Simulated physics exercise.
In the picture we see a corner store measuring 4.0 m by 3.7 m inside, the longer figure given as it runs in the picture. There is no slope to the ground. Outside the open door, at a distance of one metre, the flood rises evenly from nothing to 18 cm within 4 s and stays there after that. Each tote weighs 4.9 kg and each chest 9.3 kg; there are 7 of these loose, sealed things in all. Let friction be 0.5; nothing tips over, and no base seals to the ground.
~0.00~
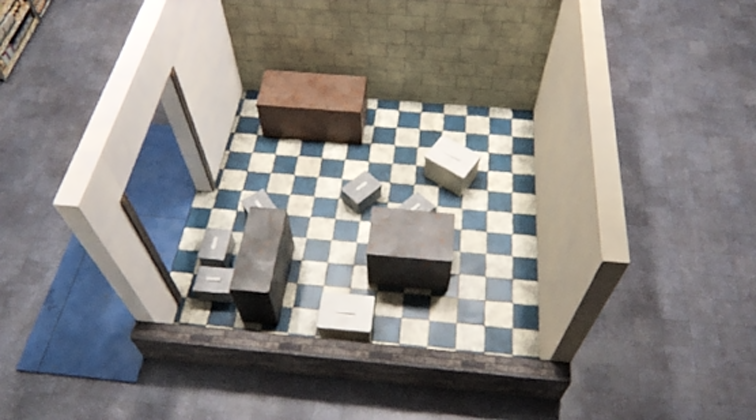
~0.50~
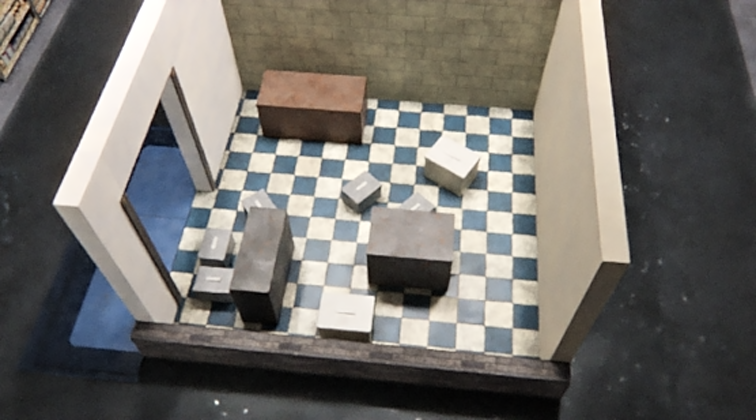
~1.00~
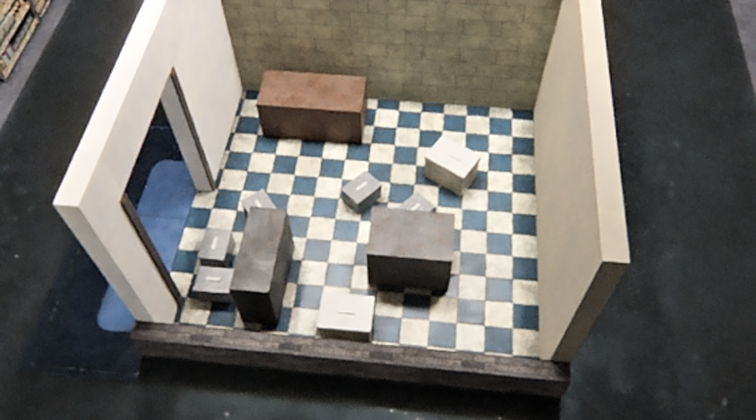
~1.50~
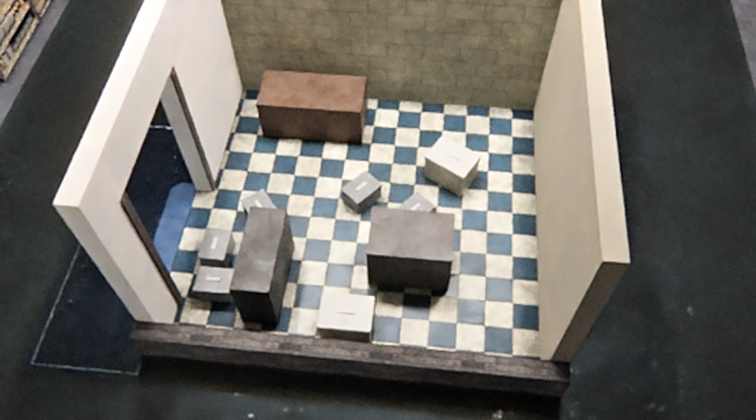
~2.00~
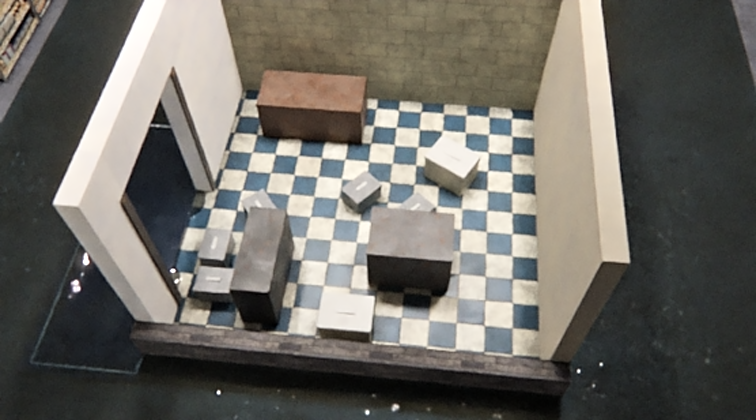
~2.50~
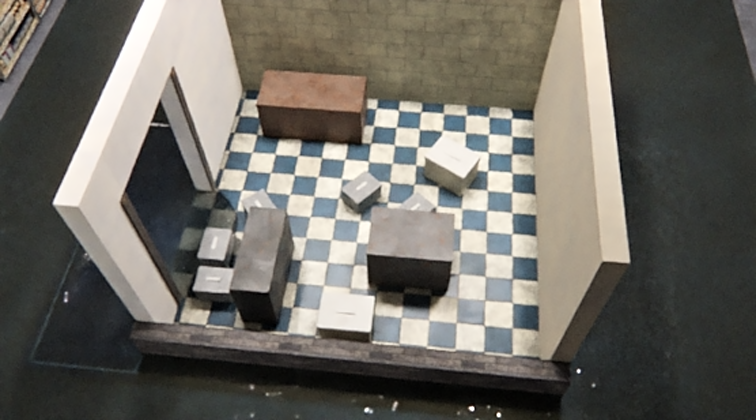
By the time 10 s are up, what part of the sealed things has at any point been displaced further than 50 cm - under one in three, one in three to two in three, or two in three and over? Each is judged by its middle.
The part displaced is two in three and over.
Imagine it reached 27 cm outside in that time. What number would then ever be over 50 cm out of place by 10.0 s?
That would give 7.
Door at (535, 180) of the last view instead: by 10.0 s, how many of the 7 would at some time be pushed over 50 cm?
In that case 6 of them.
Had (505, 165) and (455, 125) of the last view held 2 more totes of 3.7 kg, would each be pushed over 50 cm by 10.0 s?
Order as asked - inside the cutoff and beyond the cutoff.
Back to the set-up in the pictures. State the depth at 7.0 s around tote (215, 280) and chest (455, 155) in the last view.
Some 14 cm at the first, some 3 cm at the second.
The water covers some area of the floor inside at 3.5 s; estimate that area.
The covered patch comes to about 1.5 m2.
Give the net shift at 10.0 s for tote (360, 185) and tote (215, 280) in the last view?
In turn: 140 cm, 50 cm.
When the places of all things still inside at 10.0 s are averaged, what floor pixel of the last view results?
About (414, 243).
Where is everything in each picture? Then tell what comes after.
A tote at (260, 206) rests on the ground; a chest at (346, 311) rests on the ground; 0.0 m2 under water; 0 of 7 have shifted, in the first picture.
A tote at (260, 206), on the bottom; a chest at (346, 311), on the bottom; 0.0 m2 under water; 0 of 7 have shifted, in the second picture.
A tote at (260, 206), on the bottom; a chest at (346, 311) rests on the ground; 0.0 m2 under water; 0 of 7 have shifted, in the third picture.
A tote at (260, 206), on the bottom; a chest at (346, 311), on the bottom; water covers 0.0 m2; 0 of 7 have shifted, in the fourth picture.
A tote at (260, 206) rests on the ground; a chest at (346, 311), on the bottom; 0.0 m2 under water; 0 of 7 have shifted, in the fifth picture.
A tote at (260, 206) rests on the ground; a chest at (346, 311) rests on the ground; 0.4 m2 under water; 0 of 7 have shifted, in the sixth picture.
After 3.5 s 0 of 7 are over 50 cm from their spots; 1 afloat.
After 4.5 s 3 of 7 are over 50 cm from their spots; 1 afloat.
After 7.0 s 6 of 7 are over 50 cm from their spots; 3 afloat.
After 10.0 s 7 of 7 are over 50 cm from their spots, and 7 have been at some point; 7 afloat.
